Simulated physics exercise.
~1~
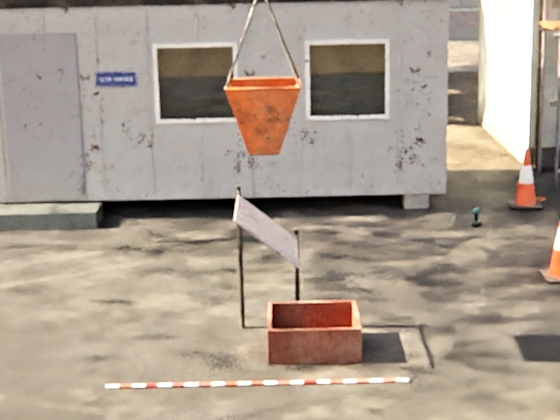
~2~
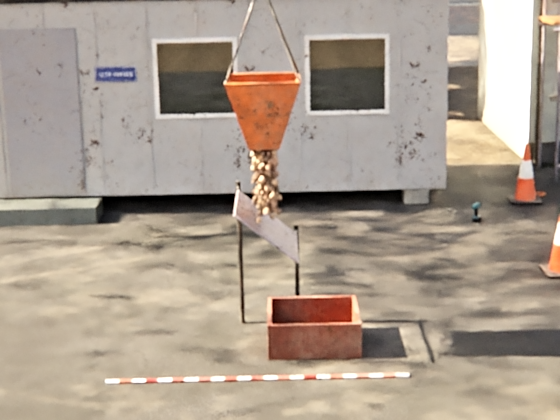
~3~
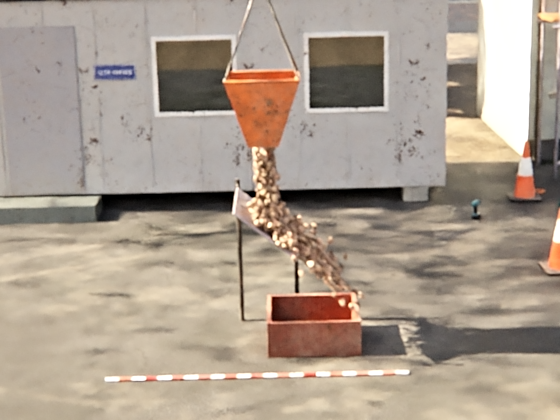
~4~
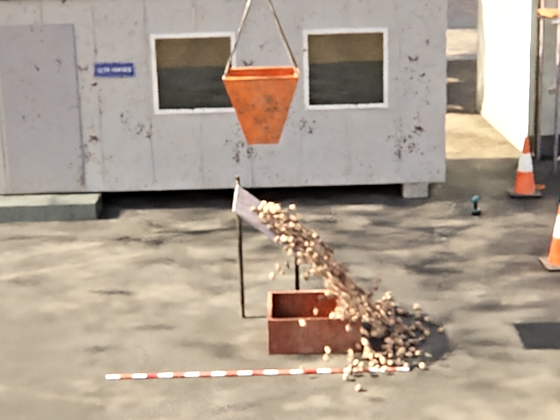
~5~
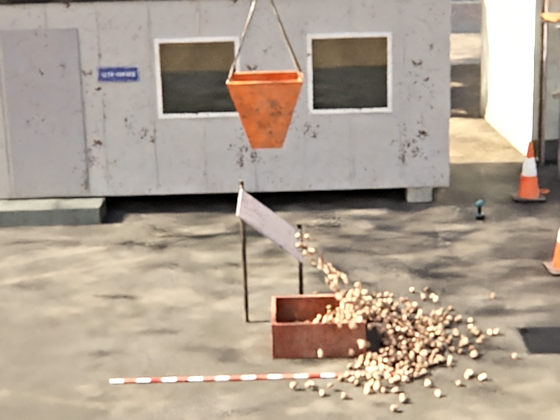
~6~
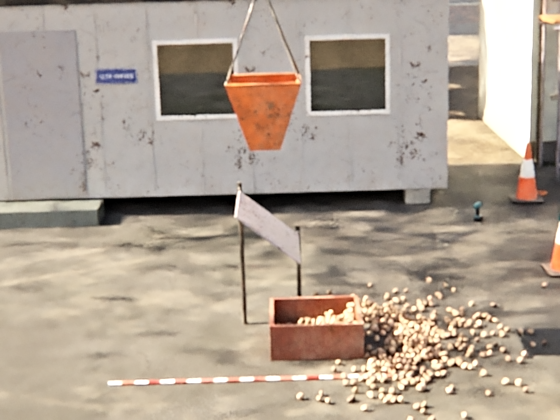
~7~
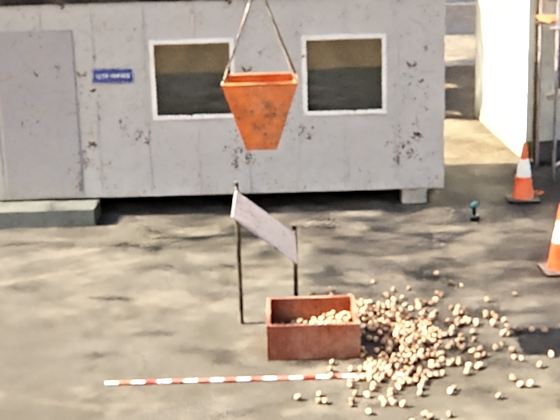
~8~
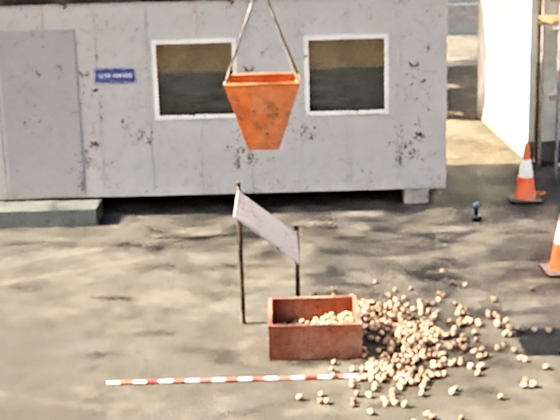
An orange hopper hanging in front of a grey cabin poured out a stream of pale stones, which slid down a tilted chute to the right, some landing in the reddish bin and more spilling across the ground beside it, where they settled.
